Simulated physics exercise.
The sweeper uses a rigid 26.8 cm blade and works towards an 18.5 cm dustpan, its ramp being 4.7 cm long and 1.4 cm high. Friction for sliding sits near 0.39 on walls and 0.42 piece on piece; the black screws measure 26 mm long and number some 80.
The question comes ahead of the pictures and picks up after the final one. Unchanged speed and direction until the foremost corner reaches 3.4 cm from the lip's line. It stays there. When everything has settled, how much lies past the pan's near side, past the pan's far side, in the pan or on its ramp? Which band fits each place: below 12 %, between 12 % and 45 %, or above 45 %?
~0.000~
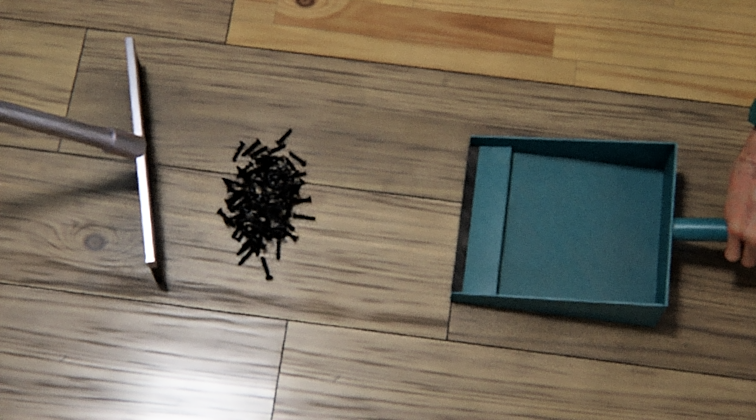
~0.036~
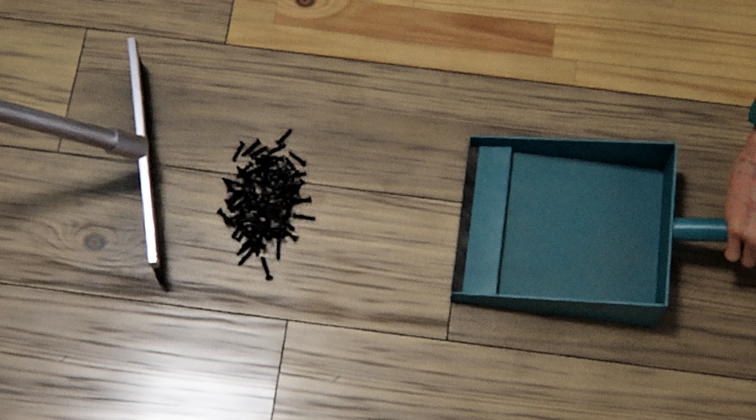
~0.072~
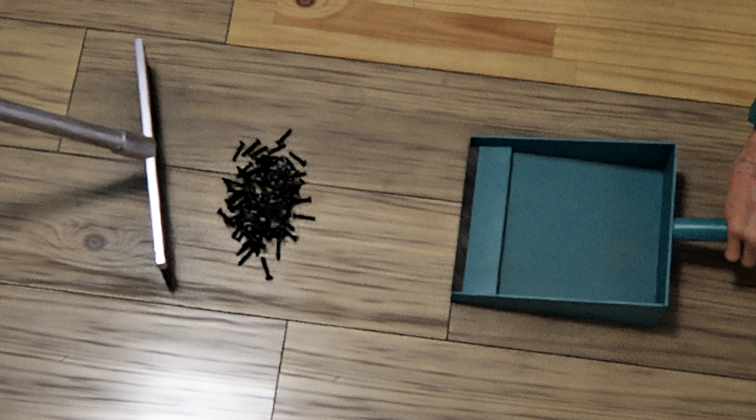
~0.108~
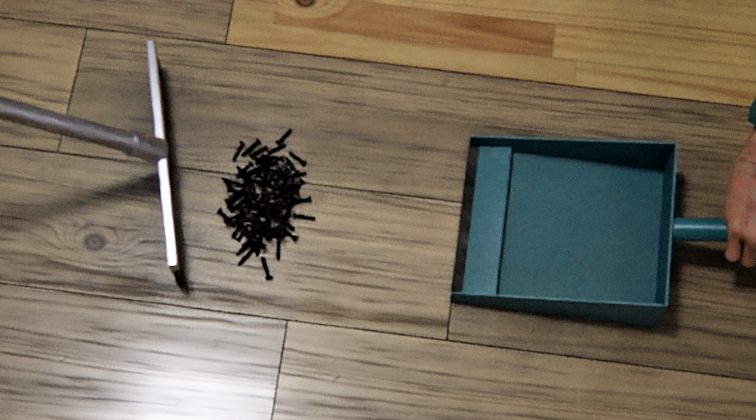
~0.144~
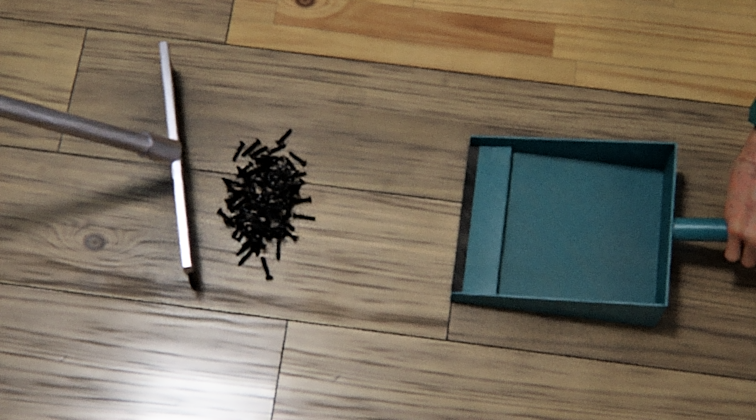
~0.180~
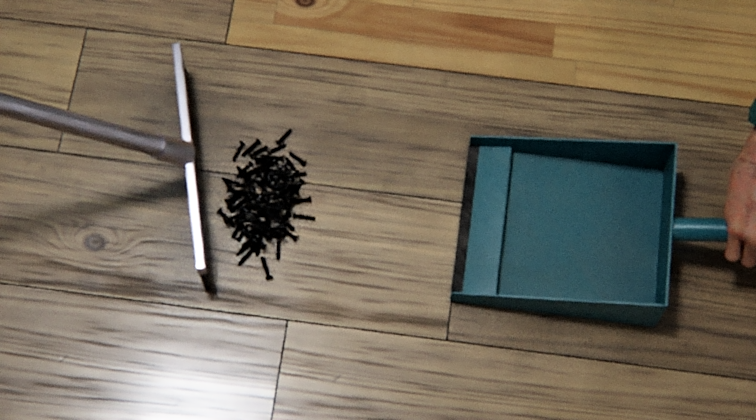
Near side: I predict a minor share of the load; far side: I predict a minor share of the load; pan: I predict a minor share of the load.
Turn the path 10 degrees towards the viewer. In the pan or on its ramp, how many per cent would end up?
It comes to roughly 0 in a hundred.
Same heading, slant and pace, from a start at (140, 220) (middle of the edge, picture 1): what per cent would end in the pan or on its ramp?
0 %.
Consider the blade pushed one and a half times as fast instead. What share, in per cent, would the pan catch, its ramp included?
Share: Near 5 %.
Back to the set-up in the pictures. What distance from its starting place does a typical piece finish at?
18 cm or thereabouts.
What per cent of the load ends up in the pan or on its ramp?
I'd say close to 0 per cent.
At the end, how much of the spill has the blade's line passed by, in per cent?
5 %.
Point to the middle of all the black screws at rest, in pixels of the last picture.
I'd put it at about (427, 214).
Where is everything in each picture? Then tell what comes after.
In the first frame, blade from (152, 263) to (131, 46), moved 0.0 cm, 0 of the pieces shifted so far; middle of the pieces at (266, 194); pan at (578, 236).
In the second frame, blade from (154, 263) to (133, 46), moved 0.3 cm, 0 of the pieces shifted so far; middle of the pieces at (266, 194).
In the third frame, blade from (162, 264) to (140, 47), moved 1.1 cm, 0 of the pieces shifted so far; middle of the pieces at (266, 194).
In the fourth frame, blade from (174, 266) to (152, 48), moved 2.4 cm, 0 of the pieces shifted so far; middle of the pieces at (266, 194).
In the fifth frame, blade from (188, 267) to (165, 50), moved 3.9 cm, 0 of the pieces shifted so far; middle of the pieces at (266, 194).
In the sixth frame, blade from (202, 269) to (178, 51), moved 5.3 cm, 0 of the pieces shifted so far; middle of the pieces at (266, 194); pan at (578, 236). Its pace works out near 0.41 m/s.
After 0.45 s, middle of the blade 19 cm from the lip; 0 % over the lip, far side 0 %, near side 0 %.
After 0.63 s, middle of the blade 11 cm from the lip; 0 % over the lip, far side 5 %, near side 0 %.
After 0.93 s, middle of the blade 7 cm from the lip; 0 % over the lip, far side 10 %, near side 5 %.
At rest (2.1 s), near side 5 %, far side 10 %, pan 0 %, in front of the lip or behind the blade 90 %.
